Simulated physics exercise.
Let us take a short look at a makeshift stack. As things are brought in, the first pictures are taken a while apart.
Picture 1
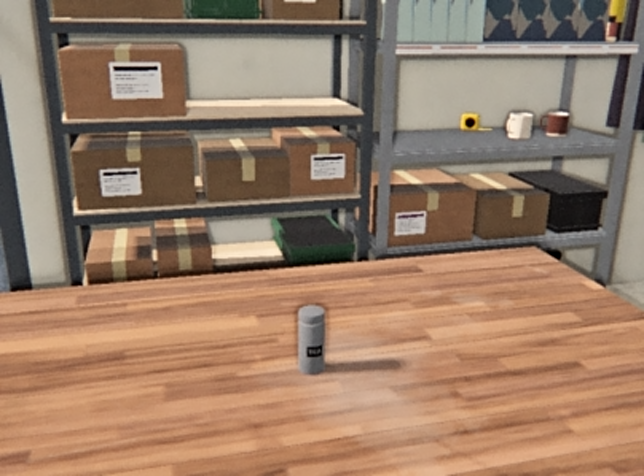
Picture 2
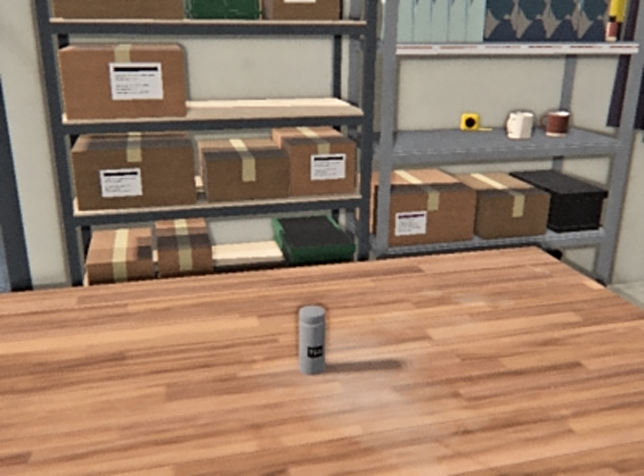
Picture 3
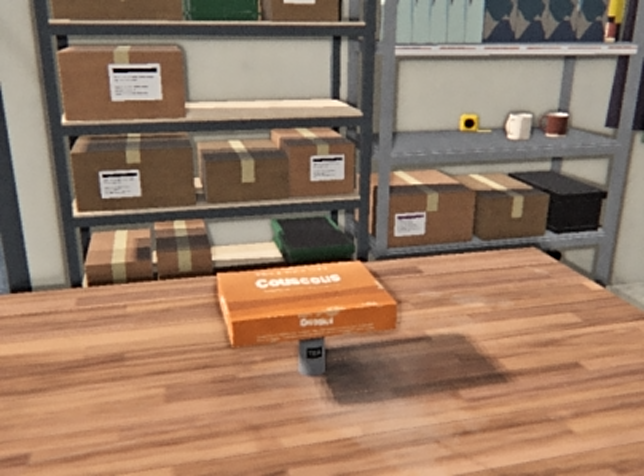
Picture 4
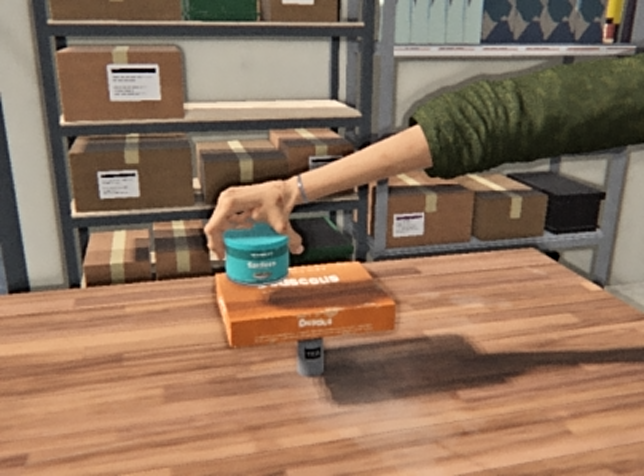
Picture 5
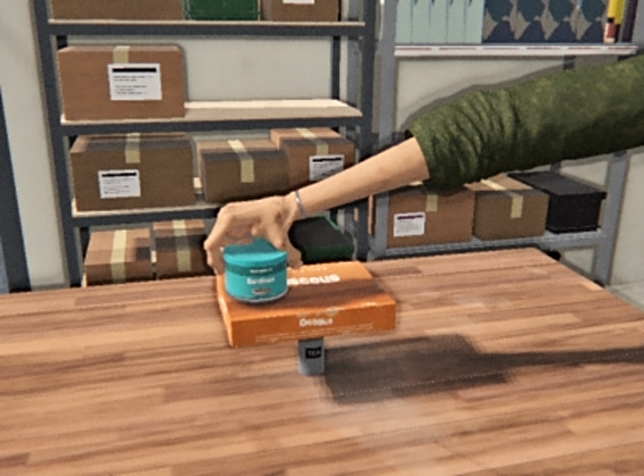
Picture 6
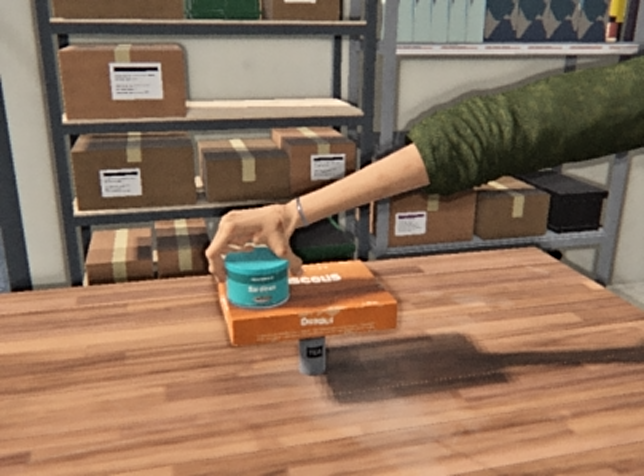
A hand lowers a turquoise tub onto an orange packet resting on a small grey container.
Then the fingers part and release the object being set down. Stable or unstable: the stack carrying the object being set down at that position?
Unstable.
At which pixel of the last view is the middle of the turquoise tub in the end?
Somewhere around (156, 398) in the last picture.
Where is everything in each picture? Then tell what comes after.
The last thing is not in view yet, in the first picture.
The last thing is not in view yet, in the second picture.
The last thing is not in view yet; orange packet (303, 300), in the third picture.
On its way; turquoise tub (257, 254); orange packet (301, 300), in the fourth picture.
On its way; turquoise tub (256, 269); orange packet (302, 300), in the fifth picture.
In place under the hand; turquoise tub (258, 277); orange packet (303, 299), in the sixth picture.
Then, 0.30 s after the last picture, turquoise tub now fallen; orange packet tipped 41° from how it was.
Then, 0.60 s after the last picture, orange packet tipped 53° from how it was; grey shaker tipped 14° from how it was.
Then, 0.80 s after the last picture, orange packet and grey shaker now fallen.
Then, 1.30 s after the last picture, things are still on the move.
By the end, fallen, orange packet, grey shaker and turquoise tub. Seen from the same camera at the end, turquoise tub near (155, 398). The stack loses its balance.
